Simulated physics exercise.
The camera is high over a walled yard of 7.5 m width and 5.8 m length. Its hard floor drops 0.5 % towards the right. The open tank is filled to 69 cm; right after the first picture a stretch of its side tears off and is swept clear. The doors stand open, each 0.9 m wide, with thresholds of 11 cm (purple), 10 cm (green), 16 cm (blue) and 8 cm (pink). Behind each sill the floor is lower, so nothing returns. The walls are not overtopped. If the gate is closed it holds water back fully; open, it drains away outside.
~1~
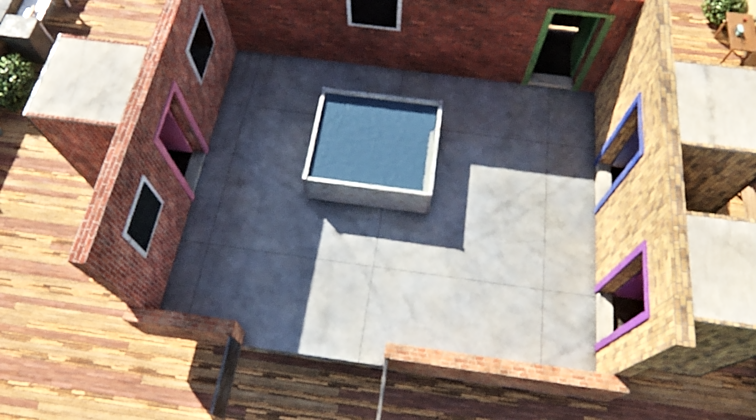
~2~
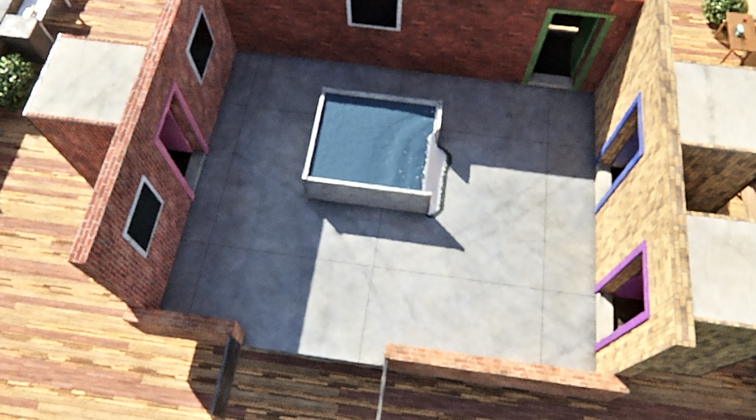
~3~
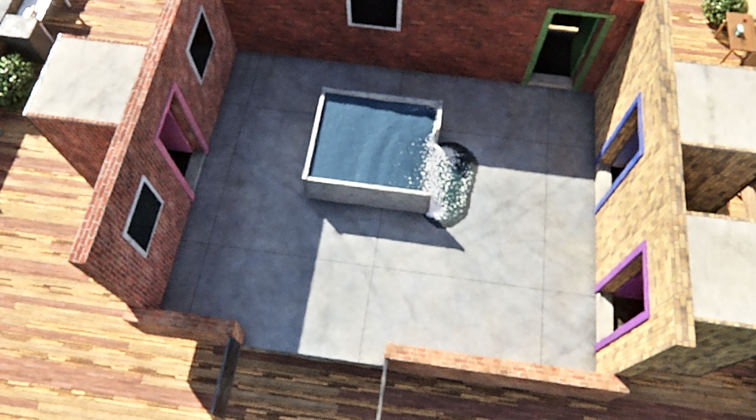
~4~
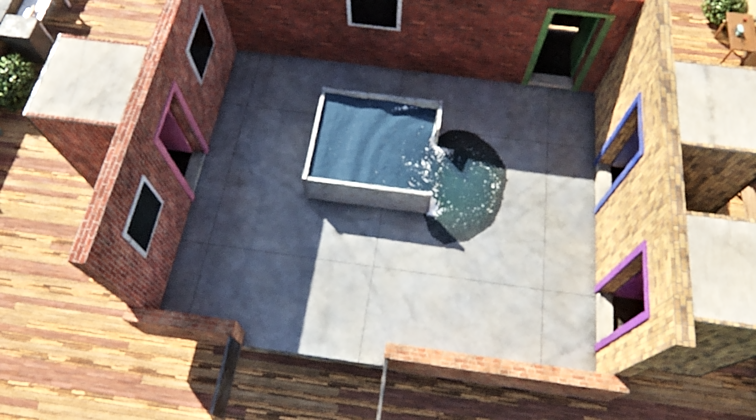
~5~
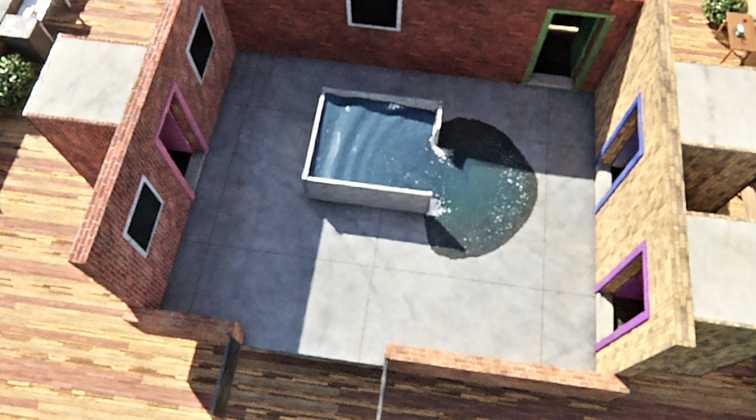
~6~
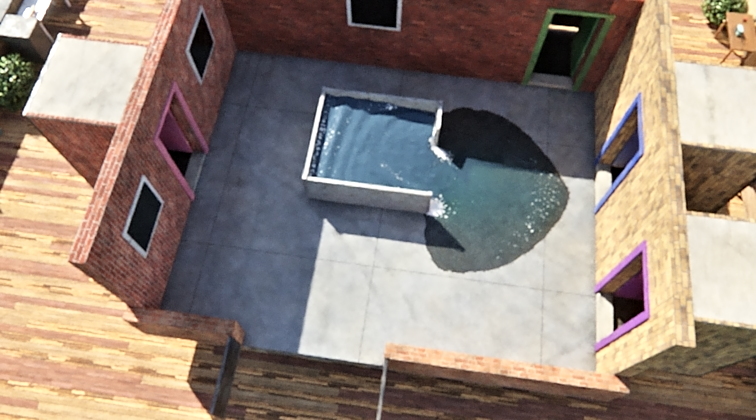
In a walled yard with a grey floor, the right side of a square open tank broke away, and water poured out through the gap and spread rightward in a widening, dark, rounded pool.
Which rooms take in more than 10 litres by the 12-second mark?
The water let in: At the purple door it passes the limit; at the green door it exceeds the limit; at the blue door it passes the limit; at the pink door it stays under the limit.
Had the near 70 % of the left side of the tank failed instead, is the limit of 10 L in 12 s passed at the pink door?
Against that limit: Pink past it.
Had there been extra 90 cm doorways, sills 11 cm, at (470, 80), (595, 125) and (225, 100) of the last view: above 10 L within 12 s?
In turn: Below, above, under.
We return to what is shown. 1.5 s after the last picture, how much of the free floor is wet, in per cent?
Near 35 per cent is wet.
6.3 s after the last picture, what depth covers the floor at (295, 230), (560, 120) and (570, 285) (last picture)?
About 3, 10 and 11 cm.
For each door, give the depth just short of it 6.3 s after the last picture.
Depths in cm: Purple 13, green 11, blue 11, pink 3.
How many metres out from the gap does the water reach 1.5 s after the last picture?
About 4.6 m.
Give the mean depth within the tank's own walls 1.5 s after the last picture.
About 33 cm.
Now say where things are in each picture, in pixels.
In the first picture, still water, 69 cm deep, in the open tank at (375, 141).
In the second picture, the front is at (443, 152), 0.7 m from the gap at (430, 174); 0.2 m2 of floor is under water; 69 cm left at the back of the open tank.
In the third picture, the front is at (448, 224), 0.9 m from the gap at (430, 175); 1.0 m2 of floor is under water; 69 cm left at the back of the open tank.
In the fourth picture, water pours out at (430, 176) and has run 1.4 m, to (501, 170); typically 8 cm deep outside, 69 cm at the open tank's back.
In the fifth picture, water pours out at (430, 175) and has run 2.0 m, to (532, 179); typically 6 cm deep outside, 67 cm at the open tank's back.
In the sixth picture, water pours out at (430, 175) and has run 2.5 m, to (564, 200); typically 5 cm deep outside, 59 cm at the open tank's back.
Then, 0.7 s after the last picture water covers 30 % of the floor and is deepest (36 cm) near (438, 193); purple door not reached, green door not reached, blue door 29 cm at the sill, 24 L in, pink door not reached.
Then, 1.5 s after the last picture water covers 35 % of the floor and is deepest (48 cm) near (594, 381); purple door 20 cm at the sill, 10 L in, green door 10 cm at the sill, 0 L in, blue door 32 cm at the sill, 83 L in, pink door not reached.
Then, 2.8 s after the last picture water covers 40 % of the floor and is deepest (28 cm) near (594, 370); purple door 18 cm at the sill, 41 L in, green door 17 cm at the sill, 22 L in, blue door 21 cm at the sill, 148 L in, pink door not reached.
Then, 6.3 s after the last picture water covers 90 % of the floor and is deepest (14 cm) near (594, 381); purple door 13 cm at the sill, 85 L in, green door 11 cm at the sill, 73 L in, blue door 11 cm at the sill, 156 L in, pink door 3 cm at the sill, 0 L in.
Then, 11.3 s after the last picture water covers 100 % of the floor and is deepest (10 cm) near (309, 159); purple door 8 cm at the sill, 88 L in, green door 7 cm at the sill, 75 L in, blue door 7 cm at the sill, 156 L in, pink door 7 cm at the sill, 0 L in.
